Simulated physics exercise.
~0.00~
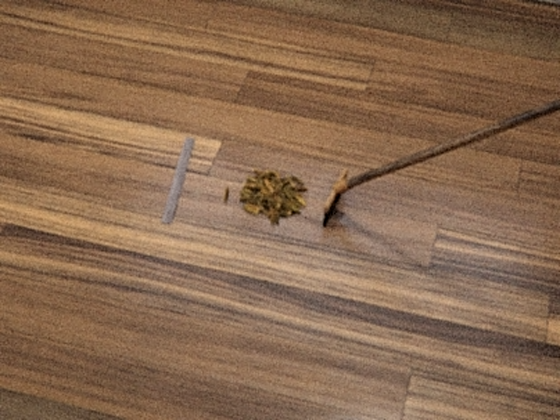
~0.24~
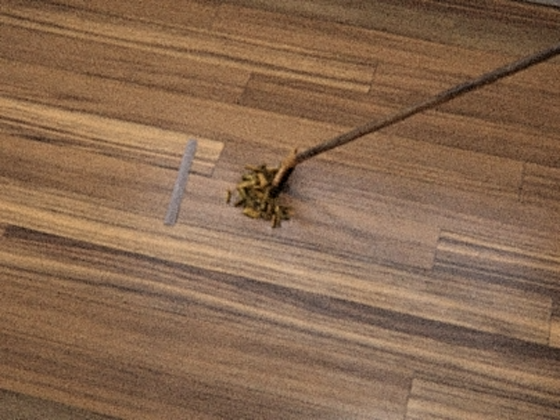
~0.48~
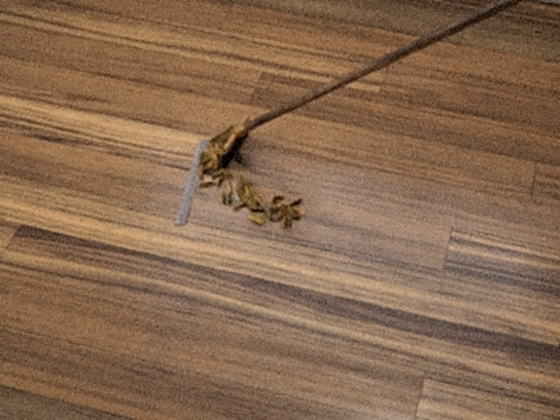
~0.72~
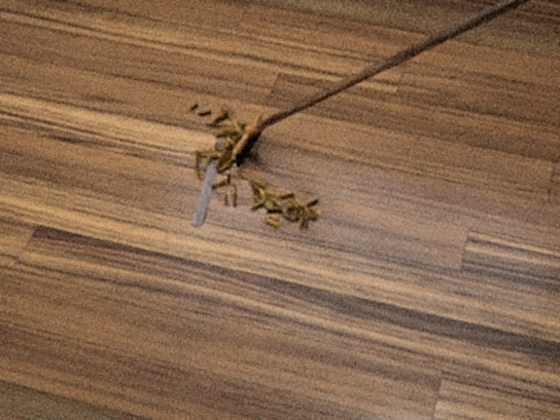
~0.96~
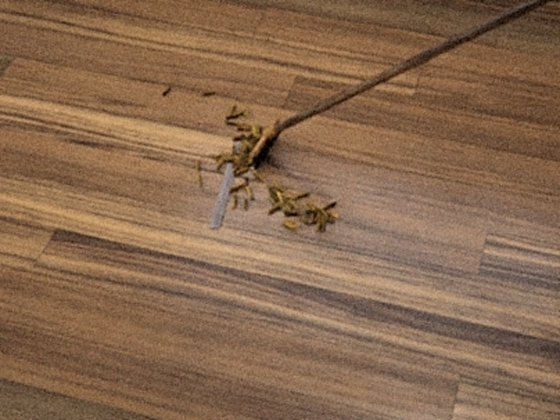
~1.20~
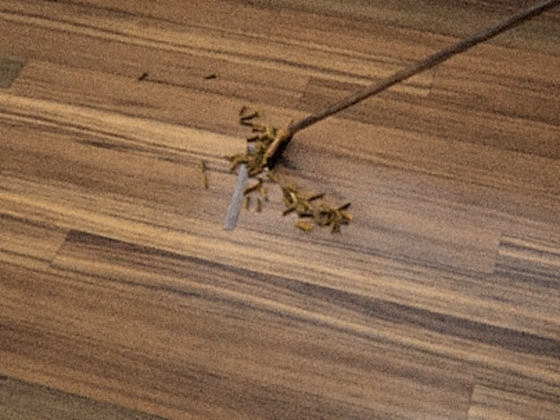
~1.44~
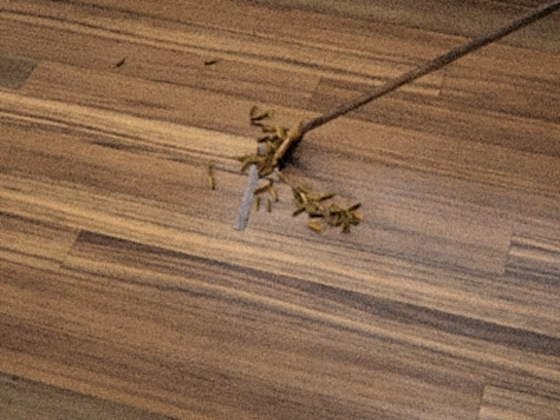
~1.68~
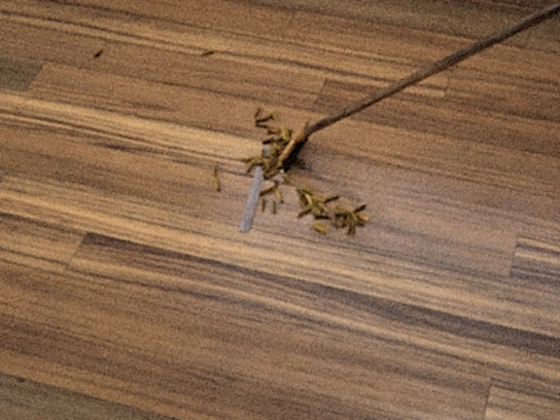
A long-handled squeegee sweeping a pile of dry pasta left to a thin grey strip, stopping there with pieces scattered around.
